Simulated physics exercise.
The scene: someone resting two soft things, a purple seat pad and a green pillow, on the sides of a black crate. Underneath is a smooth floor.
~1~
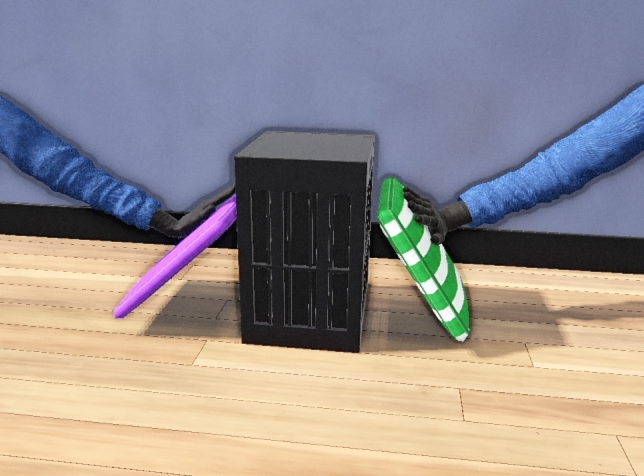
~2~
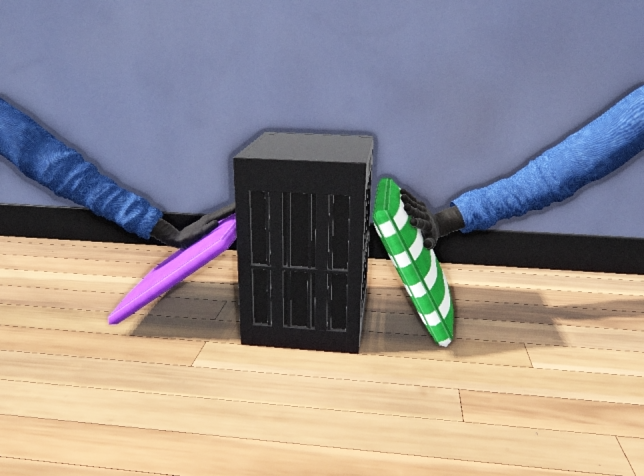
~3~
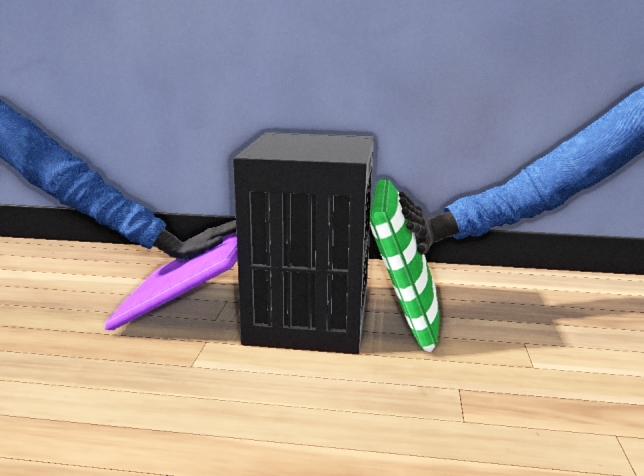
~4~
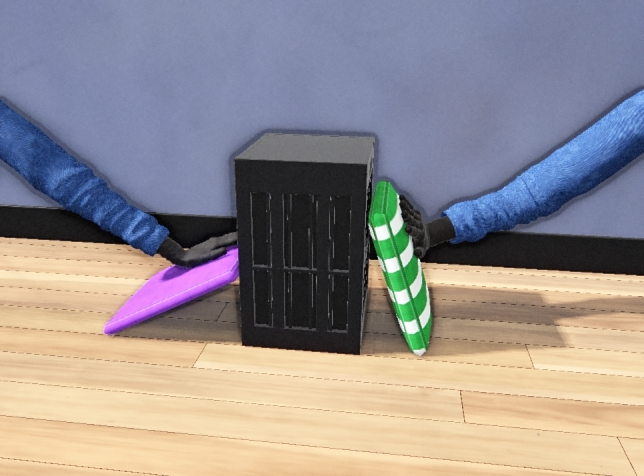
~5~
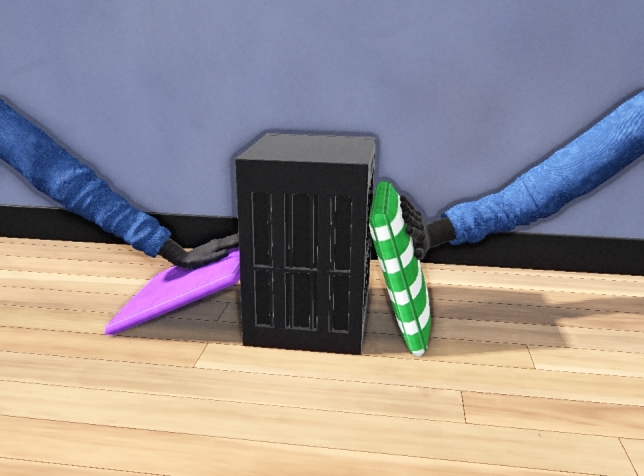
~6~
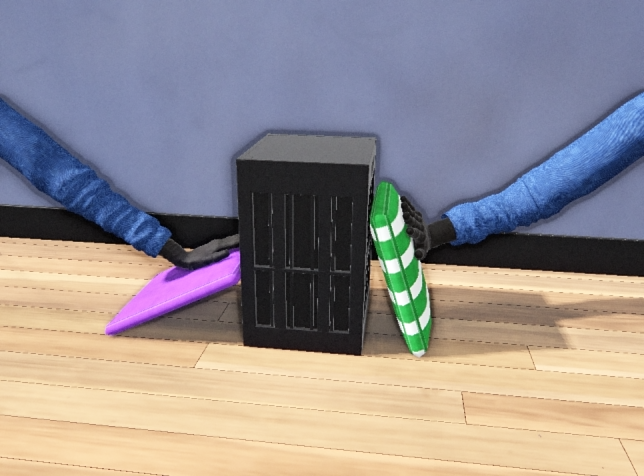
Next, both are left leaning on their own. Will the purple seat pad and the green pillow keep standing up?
Here is what happens: The purple seat pad falls down; the green pillow keeps standing.
Then, 0.20 s after the last picture, seat pad slipping down near (189, 290); pillow leaning near (399, 266).
Then, 0.32 s after the last picture, seat pad flat on the floor near (187, 301); pillow leaning near (400, 266).
Then, 1.00 s after the last picture, seat pad flat on the floor near (188, 304); pillow leaning near (400, 266).
At rest, seat pad flat on the floor near (188, 304); pillow leaning near (400, 266). The purple seat pad slumps to the floor and the green pillow remains propped up.
